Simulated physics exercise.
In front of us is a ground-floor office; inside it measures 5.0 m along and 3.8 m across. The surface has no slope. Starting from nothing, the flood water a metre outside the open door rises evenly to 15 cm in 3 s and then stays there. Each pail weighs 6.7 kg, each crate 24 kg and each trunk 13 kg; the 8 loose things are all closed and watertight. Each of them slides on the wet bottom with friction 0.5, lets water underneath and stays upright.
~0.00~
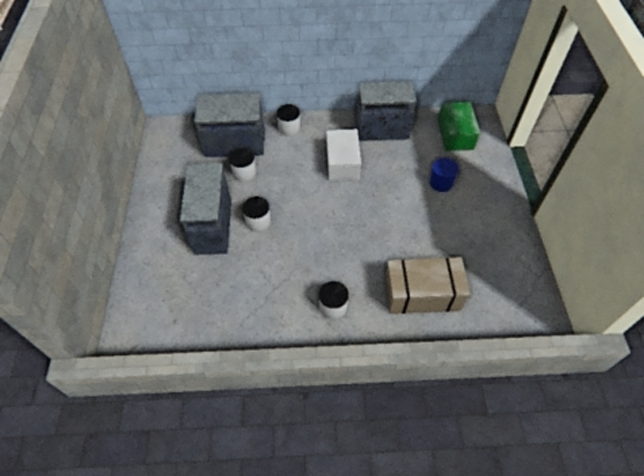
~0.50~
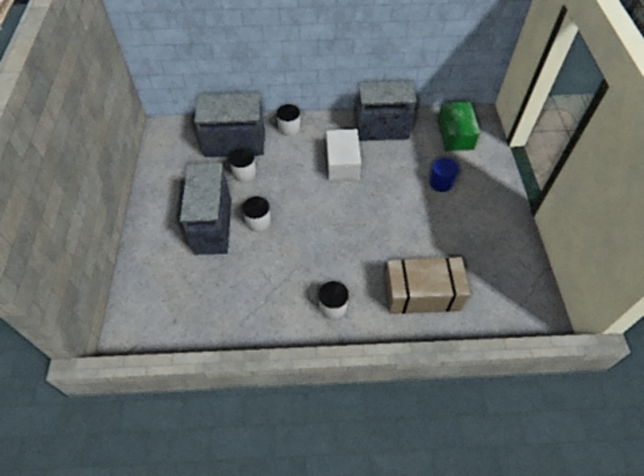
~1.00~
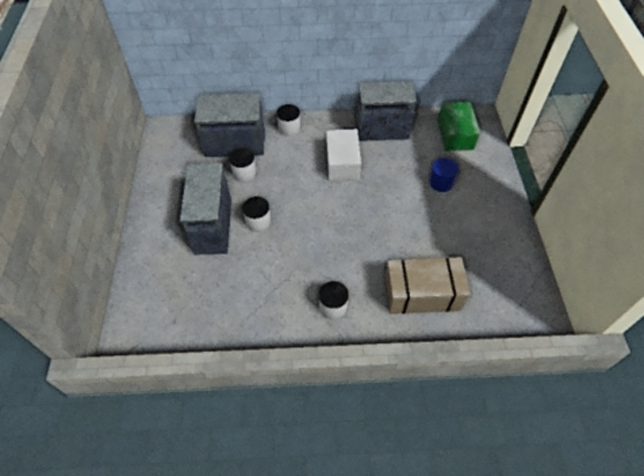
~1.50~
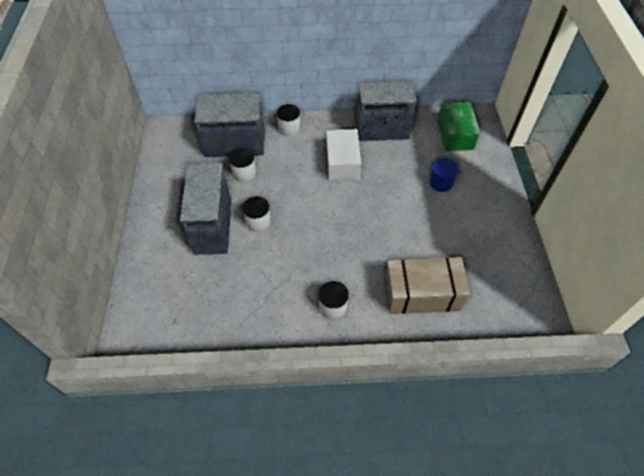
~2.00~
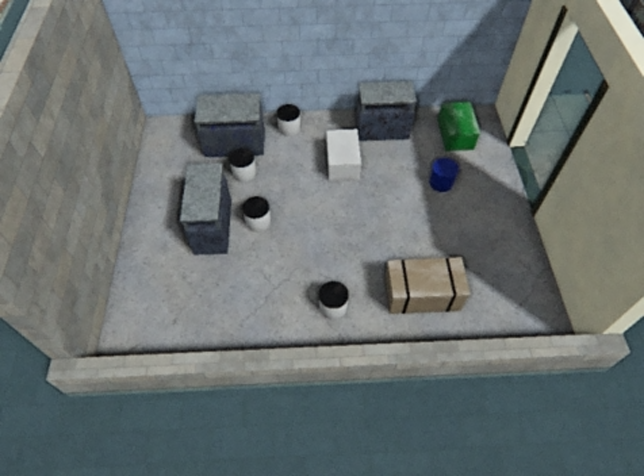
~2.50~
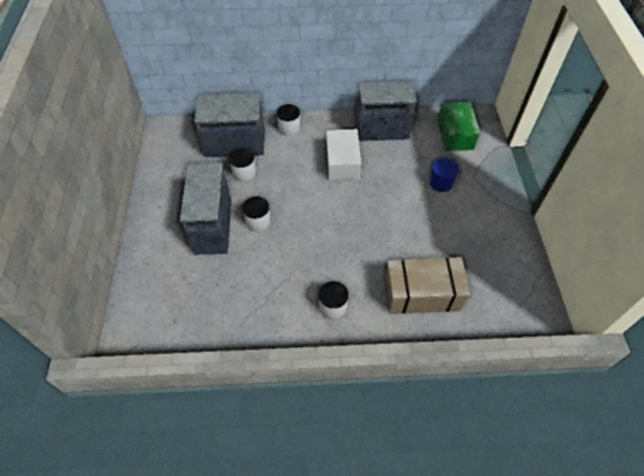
Bluish water spreads over the dark paving outside a walled, roofless office seen from a high, fixed viewpoint, then a thin, clear patch creeps just inside the doorway on the right. Dark grey blocks stand at the back and left among white, black-topped pots, with a white box, green crate, blue pail and strapped tan trunk. Everything on the pale floor stays still.
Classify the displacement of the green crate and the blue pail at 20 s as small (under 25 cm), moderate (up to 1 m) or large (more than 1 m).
Green crate - small; blue pail - large.
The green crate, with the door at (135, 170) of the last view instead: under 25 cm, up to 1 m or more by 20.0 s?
The green crate would stay roughly in place.
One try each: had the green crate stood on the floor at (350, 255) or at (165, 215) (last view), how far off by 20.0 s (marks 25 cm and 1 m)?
In turn: It hardly budges; it hardly budges.
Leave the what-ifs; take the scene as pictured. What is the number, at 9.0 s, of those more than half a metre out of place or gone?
That would be 1.
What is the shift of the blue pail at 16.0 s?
About 250 cm.
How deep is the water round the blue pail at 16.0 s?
I'd put it at about 8 cm.
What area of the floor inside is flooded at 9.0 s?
Roughly 15 m2.
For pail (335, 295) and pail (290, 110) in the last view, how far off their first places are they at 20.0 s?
The first is 80 cm from its start, the second 50 cm.
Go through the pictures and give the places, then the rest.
The first picture shows the green crate at (460, 118) rests on the ground; the blue pail at (446, 168) rests on the ground; 0.0 m2 under water; 0 of 8 have shifted.
The second picture shows the green crate at (460, 118) rests on the ground; the blue pail at (446, 168), on the bottom; water covers 0.0 m2; 0 of 8 have shifted.
The third picture shows the green crate at (460, 118), on the bottom; the blue pail at (446, 168), on the bottom; water covers 0.0 m2; 0 of 8 have shifted.
The fourth picture shows the green crate at (460, 118) rests on the ground; the blue pail at (446, 168) rests on the ground; 0.0 m2 under water; 0 of 8 have shifted.
The fifth picture shows the green crate at (460, 118) rests on the ground; the blue pail at (446, 168) rests on the ground; 0.0 m2 under water; 0 of 8 have shifted.
The sixth picture shows the green crate at (460, 118) rests on the ground; the blue pail at (446, 168) rests on the ground; 0.4 m2 under water; 0 of 8 have shifted.
After 4.0 s the green crate is near (460, 118), 0.0 m from its start, aground; the blue pail is near (436, 168), 0.1 m from its start, aground; 0 afloat.
After 9.0 s the green crate is near (460, 118), 0.0 m from its start, aground; the blue pail is near (348, 217), 1.5 m from its start, aground; 0 afloat.
After 16.0 s the green crate is near (460, 118), 0.0 m from its start, aground; the blue pail is near (289, 289), 2.6 m from its start, aground; 2 afloat.
After 20.0 s the green crate is near (460, 118), 0.0 m from its start, aground; the blue pail is near (193, 336), 3.6 m from its start, afloat; 6 afloat.
